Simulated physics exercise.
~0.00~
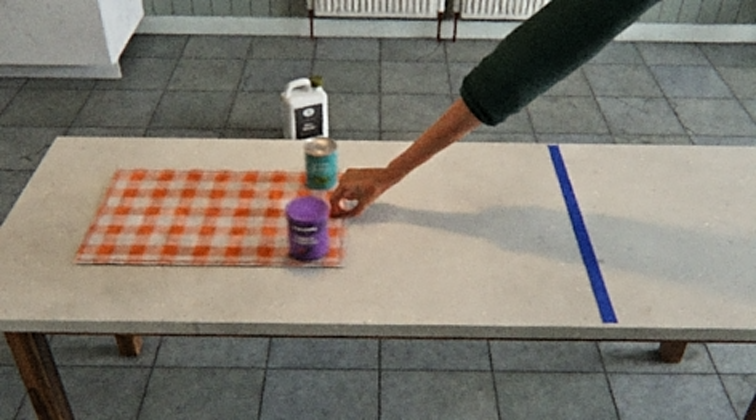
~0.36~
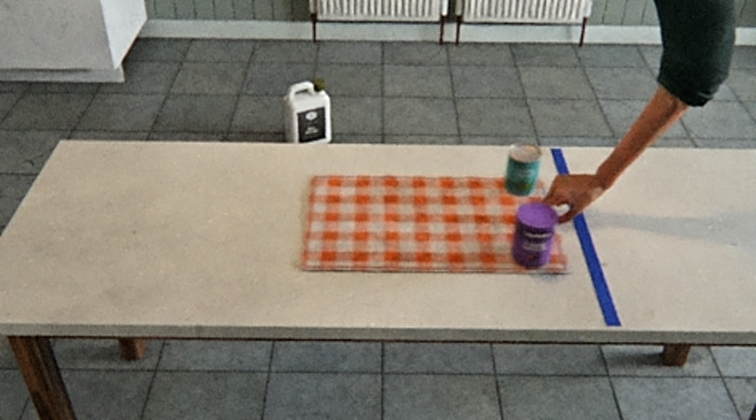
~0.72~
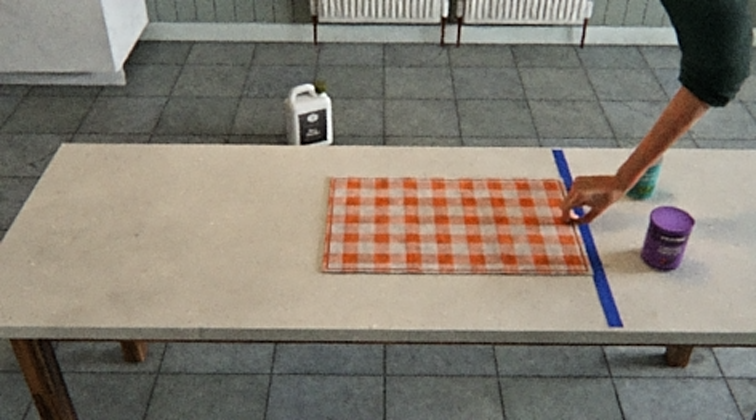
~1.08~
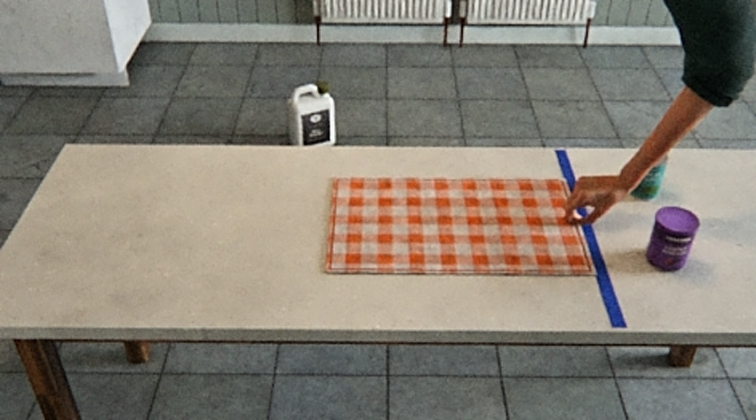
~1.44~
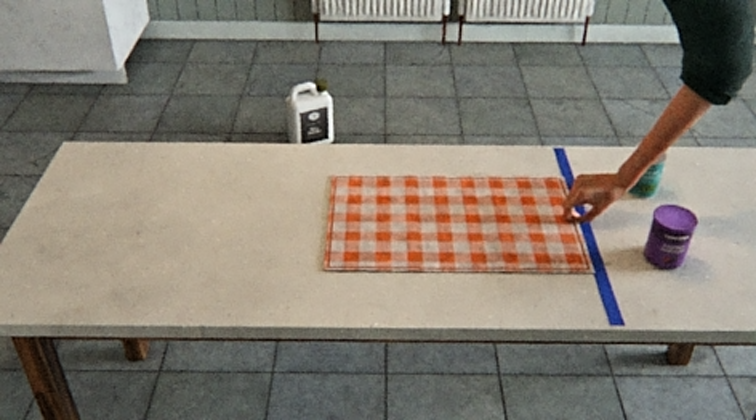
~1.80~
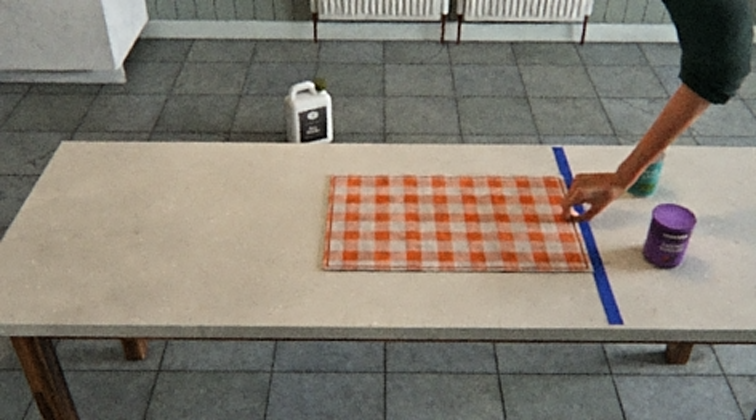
A hand pulls a checkered cloth right to blue tape, and two tins slide off ahead.
